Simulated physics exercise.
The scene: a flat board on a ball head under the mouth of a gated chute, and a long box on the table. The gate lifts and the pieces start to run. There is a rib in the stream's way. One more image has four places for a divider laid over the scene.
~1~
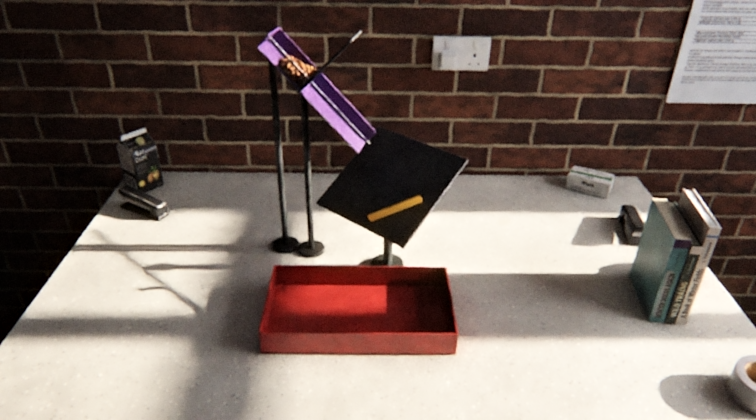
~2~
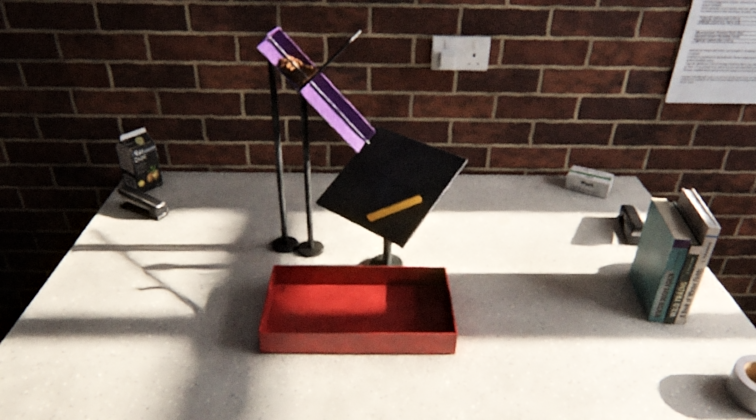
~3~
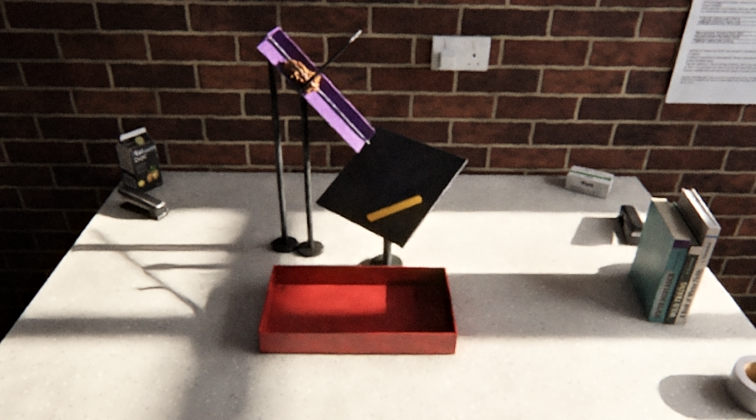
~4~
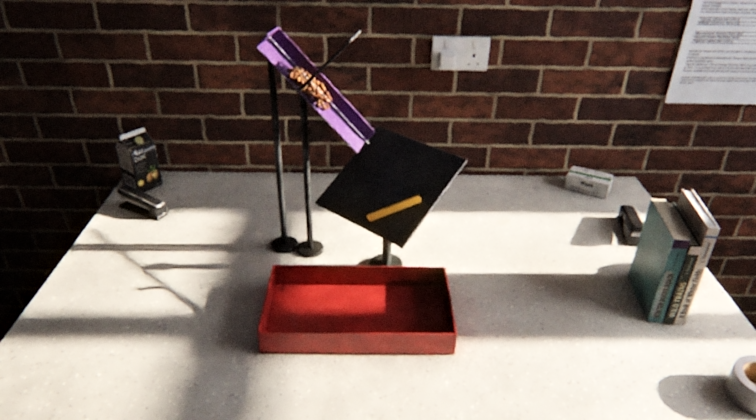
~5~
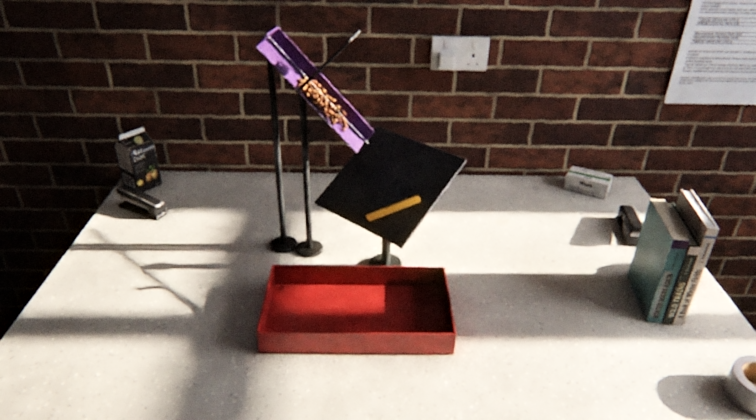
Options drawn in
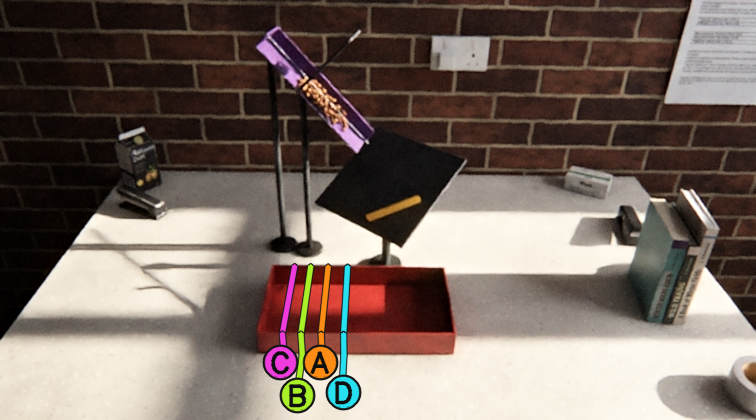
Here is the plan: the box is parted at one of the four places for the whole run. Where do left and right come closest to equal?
Best: A.
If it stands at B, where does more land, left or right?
The right side.
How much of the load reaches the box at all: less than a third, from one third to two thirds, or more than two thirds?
About that: More than two thirds.
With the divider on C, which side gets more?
The right side.
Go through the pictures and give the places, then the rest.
Load behind the gate at (300, 71), cereal balls; lip of the chute at (362, 148), sloping fairly steeply, in the first picture.
Middle of the board at (389, 182), tilted fairly steeply; middle of its low edge at (356, 224); of its high edge at (420, 142), in the second picture.
Front corners of the box at (259, 332) and (457, 334), empty; front of the load at (315, 90), in the third picture.
Middle of the load at (313, 87); its front at (327, 106), about a third of the way to the lip; rib from (419, 195) to (366, 216), in the fourth picture.
Middle of the load at (322, 98); its front at (343, 130), about two thirds of the way to the lip, in the fifth picture.
On the marked copy, line A crosses the front rim at (321, 333); line B crosses the front rim at (301, 332); line C crosses the front rim at (282, 332); line D crosses the front rim at (343, 333).
Choosing A, of what is caught, about half on the left of the divider, about half on the right.
Choosing B, of what is caught, a small part on the left of the divider, nearly all on the right.
Choosing C, of what is caught, a small part on the left of the divider, nearly all on the right.
Choosing D, of what is caught, nearly all on the left of the divider, a stray few on the right.
